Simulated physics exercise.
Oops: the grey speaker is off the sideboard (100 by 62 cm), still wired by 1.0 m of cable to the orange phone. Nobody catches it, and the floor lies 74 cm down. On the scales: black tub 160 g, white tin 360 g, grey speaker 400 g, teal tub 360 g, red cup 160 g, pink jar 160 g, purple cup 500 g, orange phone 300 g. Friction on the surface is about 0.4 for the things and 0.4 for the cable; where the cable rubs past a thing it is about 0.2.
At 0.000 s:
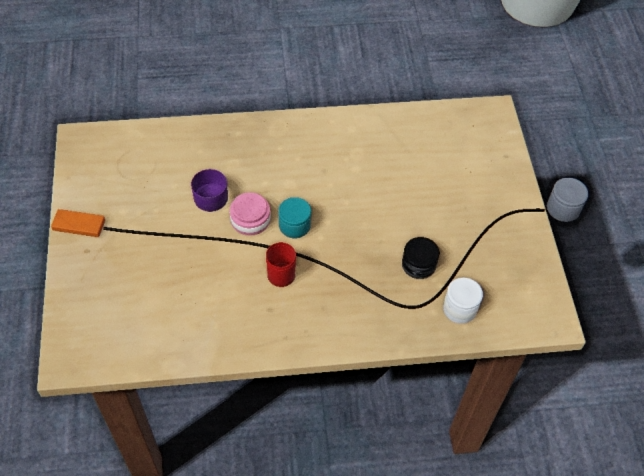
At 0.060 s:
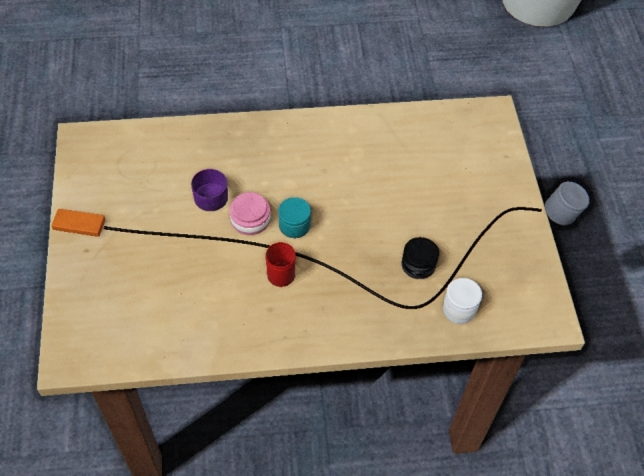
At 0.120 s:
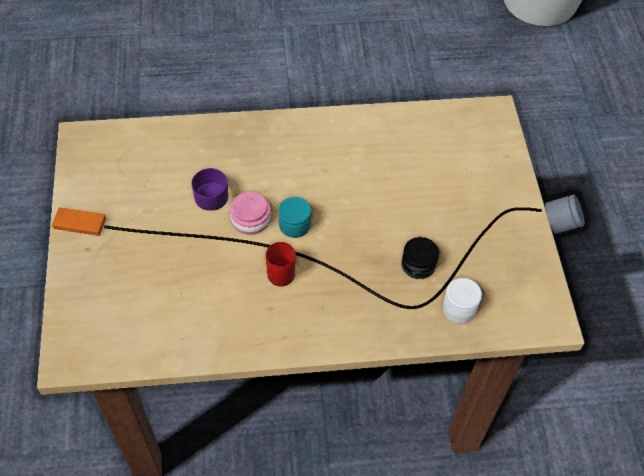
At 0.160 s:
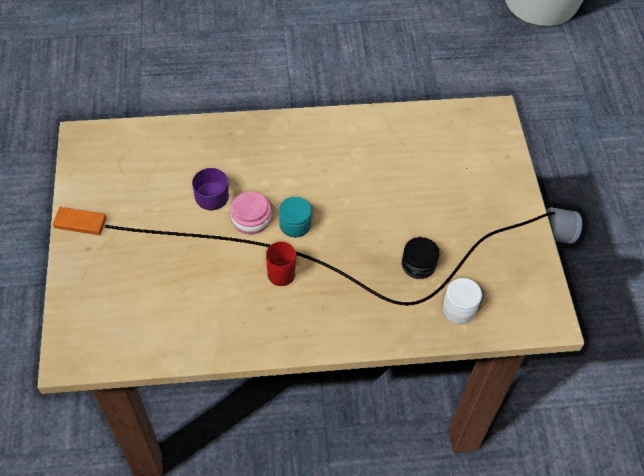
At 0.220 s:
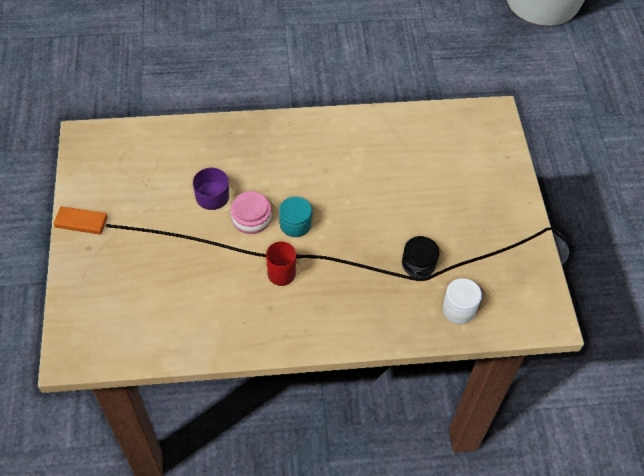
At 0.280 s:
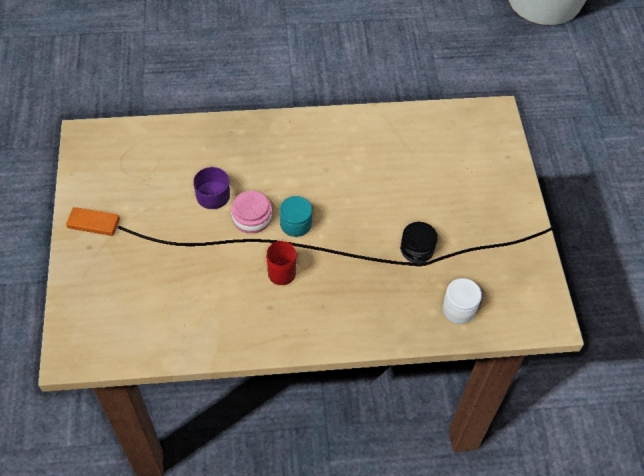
To begin with, a grey cylinder tilts beyond the right edge of a wooden table, tied by a curving black cord to an orange block among small containers. The cylinder drops out of view below the edge as the cord straightens, then the block slides slightly right and the black tub shifts a little.
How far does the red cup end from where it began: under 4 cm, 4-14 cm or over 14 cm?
The red cup stays in the low band.
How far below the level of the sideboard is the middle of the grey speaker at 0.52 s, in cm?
Some 25 cm.
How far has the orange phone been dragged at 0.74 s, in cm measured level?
About 18 cm.
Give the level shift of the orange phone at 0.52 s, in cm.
Some 10 cm.
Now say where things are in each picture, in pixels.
In the first picture, red cup (281, 255); cable runs through (501, 218) (353, 280) (264, 246) (159, 234).
In the second picture, grey speaker (571, 195); cable runs through (499, 217) (353, 280) (160, 234).
In the third picture, grey speaker (565, 214); cable runs through (499, 217) (353, 280) (160, 233).
In the fourth picture, grey speaker (561, 226); cable runs through (515, 226) (353, 280) (161, 233).
In the fifth picture, grey speaker (551, 249); cable runs through (552, 230) (364, 267) (163, 233).
In the sixth picture, red cup (281, 253); cable runs through (471, 250) (371, 259) (170, 243).
After 0.5 s, the cable's tail end at (156, 230); grey speaker over the edge, black tub 11 cm off its start, orange phone 10 cm off its start.
After 0.7 s, the cable's tail end at (192, 231); orange phone 17 cm off its start, grey speaker over the edge, black tub 11 cm off its start.
After 1.0 s, the cable's tail end at (232, 234); orange phone 25 cm off its start at (205, 229), black tub 11 cm off its start at (417, 205), grey speaker over the edge.
After 1.2 s, the cable's tail end at (270, 240); orange phone 33 cm off its start, black tub 11 cm off its start, grey speaker over the edge.
After 2.4 s, the cable's tail end at (374, 240); red cup 0 cm off its start at (281, 253), orange phone 53 cm off its start at (349, 238), grey speaker over the edge, black tub 11 cm off its start at (417, 205).
